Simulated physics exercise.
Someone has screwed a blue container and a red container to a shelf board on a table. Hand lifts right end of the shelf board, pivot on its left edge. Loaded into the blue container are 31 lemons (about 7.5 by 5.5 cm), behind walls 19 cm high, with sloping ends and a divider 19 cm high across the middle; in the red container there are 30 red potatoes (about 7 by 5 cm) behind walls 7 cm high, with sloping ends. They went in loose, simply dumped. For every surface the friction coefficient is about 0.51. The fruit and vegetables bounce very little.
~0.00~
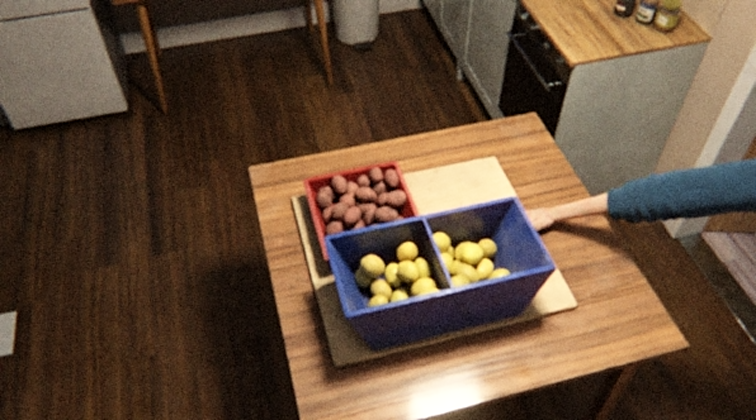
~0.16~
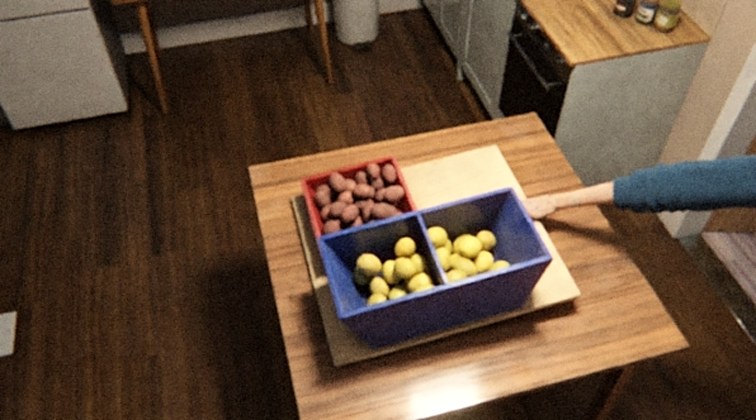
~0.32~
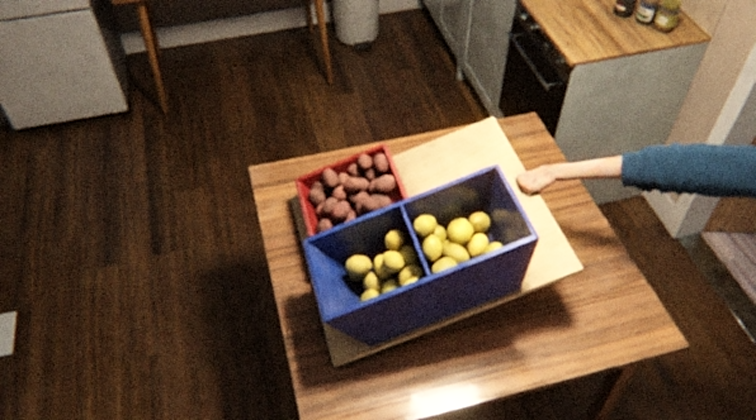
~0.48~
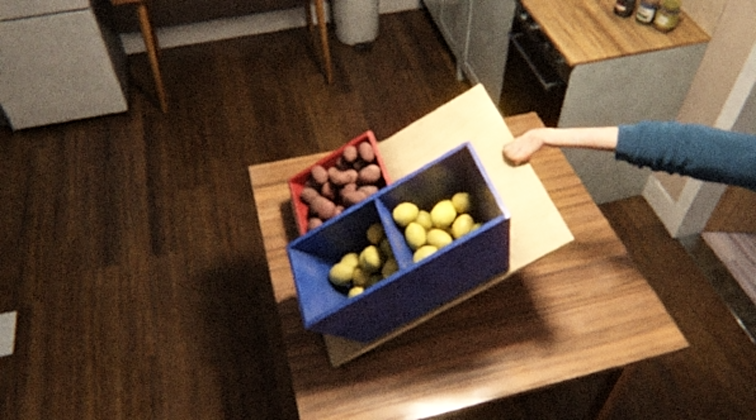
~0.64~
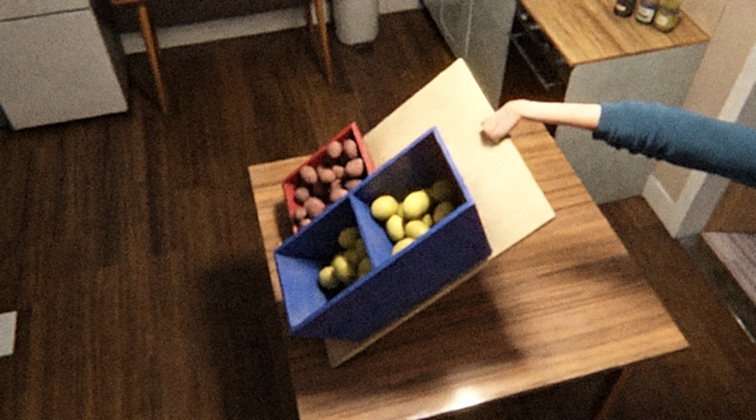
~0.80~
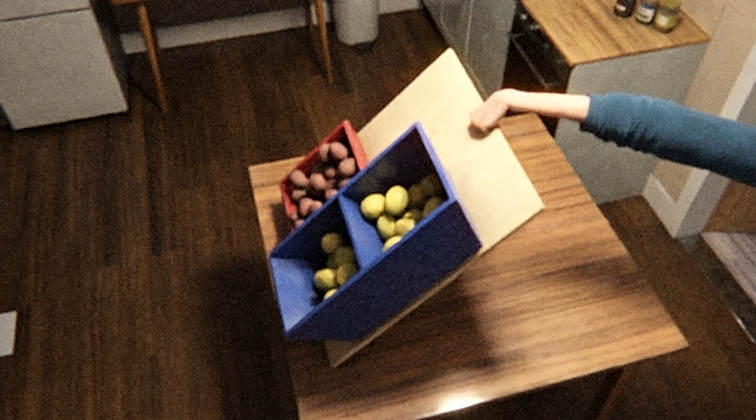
To begin with, a blue divided container of lemons and a smaller red container of red potatoes sit on a board lying flat on a wooden table. A hand at the right lifts that end of the board, tilting it steadily into a steep leftward slope, while the containers lean with it and the lemons shift leftward.
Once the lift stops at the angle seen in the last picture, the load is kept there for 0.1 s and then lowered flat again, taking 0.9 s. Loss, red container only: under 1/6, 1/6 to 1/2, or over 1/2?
It holds above five-sixths.
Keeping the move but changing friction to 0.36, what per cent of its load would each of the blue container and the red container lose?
Then the blue container sheds 0 per cent, while the red container sheds 0 per cent.
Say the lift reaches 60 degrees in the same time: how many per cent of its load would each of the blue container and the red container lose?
In that case blue container 0 %, red container 30 %.
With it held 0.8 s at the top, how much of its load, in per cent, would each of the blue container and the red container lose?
With that change, blue container sheds 0 percent and red container sheds 0 percent.
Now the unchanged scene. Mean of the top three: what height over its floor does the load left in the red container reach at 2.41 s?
Roughly 11 centimetres.
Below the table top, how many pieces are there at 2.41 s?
Around 0, roughly.
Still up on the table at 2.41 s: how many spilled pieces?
Estimated count: 0.
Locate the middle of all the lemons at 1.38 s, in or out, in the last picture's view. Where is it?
Roughly (406, 271).
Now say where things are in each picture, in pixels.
In the first picture (each is followed by its nearest rim corner in this view, unless another is named), red container (by its farthest rim corner), (394, 163); blue container, (350, 314); 0° from level; none out.
Red container, (392, 157); blue container, (343, 315); 4° from level, in the second picture.
Red container, (383, 145); blue container, (327, 318); 15° from level, in the third picture.
Blue container, (308, 324); 28° from level, in the fourth picture.
Blue container, (292, 331); 39° from level, in the fifth picture.
Blue container, (286, 334); 43° from level; none out, in the sixth picture.
After 1.06 s, tilt 39°; blue container 31 in, 0 out and red container 30 in, 0 out.
After 1.38 s, tilt 19°; blue container 31 in, 0 out and red container 30 in, 0 out.
After 1.83 s, tilt 0°; blue container 31 in, 0 out and red container 30 in, 0 out.
Outcome (at 2.41 s), blue container 31 in, 0 out and red container 30 in, 0 out. Asked share, 0 of 30, 0 per cent.
